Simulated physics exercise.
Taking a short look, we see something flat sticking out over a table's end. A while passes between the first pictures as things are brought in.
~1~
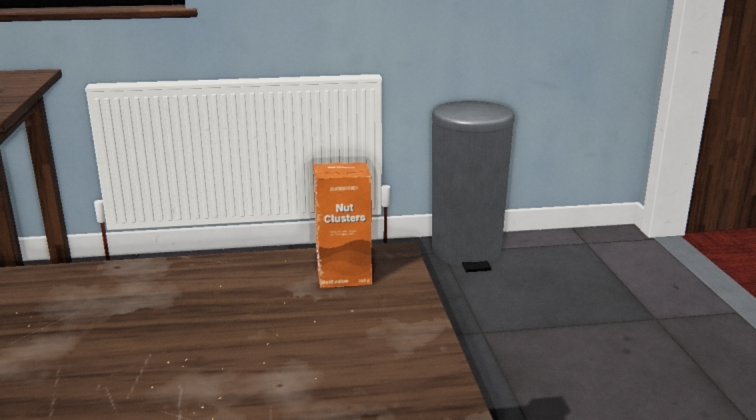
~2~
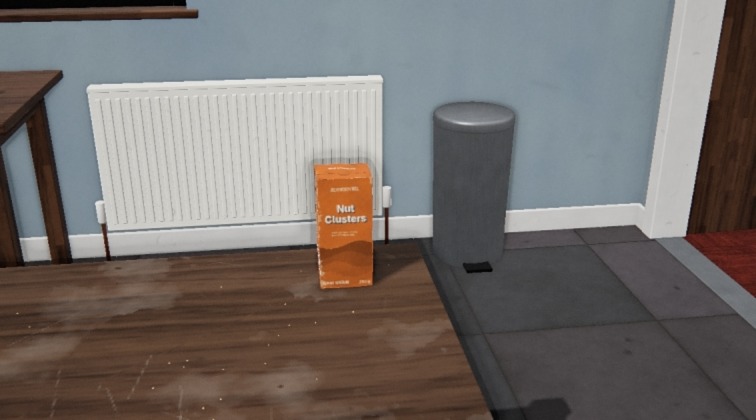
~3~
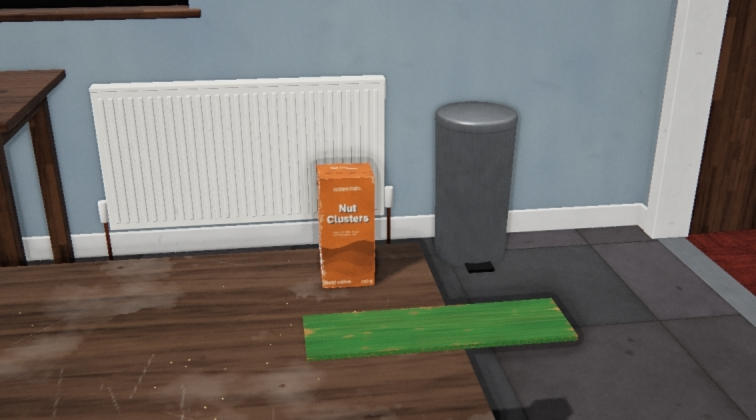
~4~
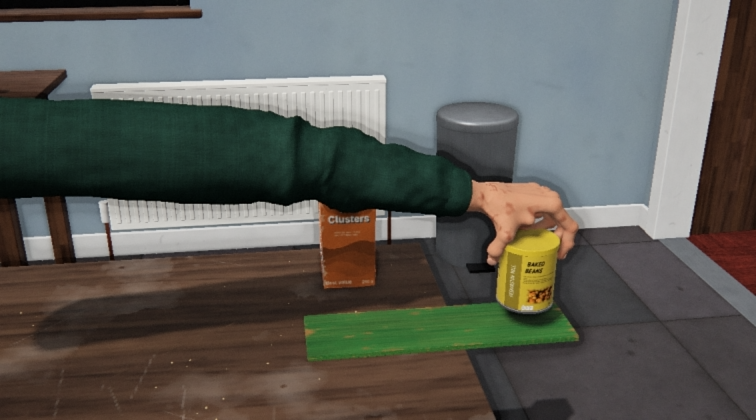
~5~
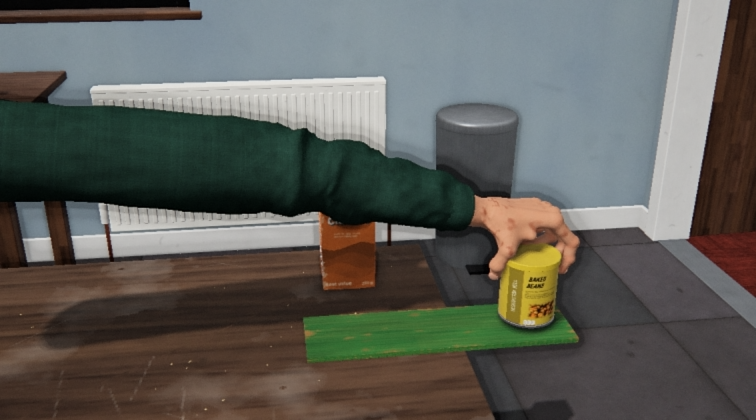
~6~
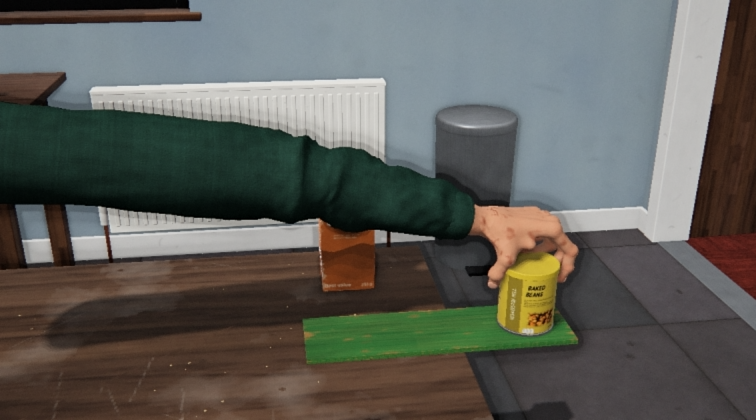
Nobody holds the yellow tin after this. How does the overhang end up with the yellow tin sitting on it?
The board falls off the edge.
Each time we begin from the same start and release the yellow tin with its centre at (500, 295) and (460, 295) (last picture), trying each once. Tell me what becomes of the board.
Well, first it tumbles down, and then in the second try it stays in place.
Then, 0.50 s later than the last frame, yellow tin and green board now down on the floor or falling.
Then, 0.70 s later than the last frame, things are still on the move.
When it is over, down on the floor or falling, yellow tin and green board; orange carton as before. The board goes over.
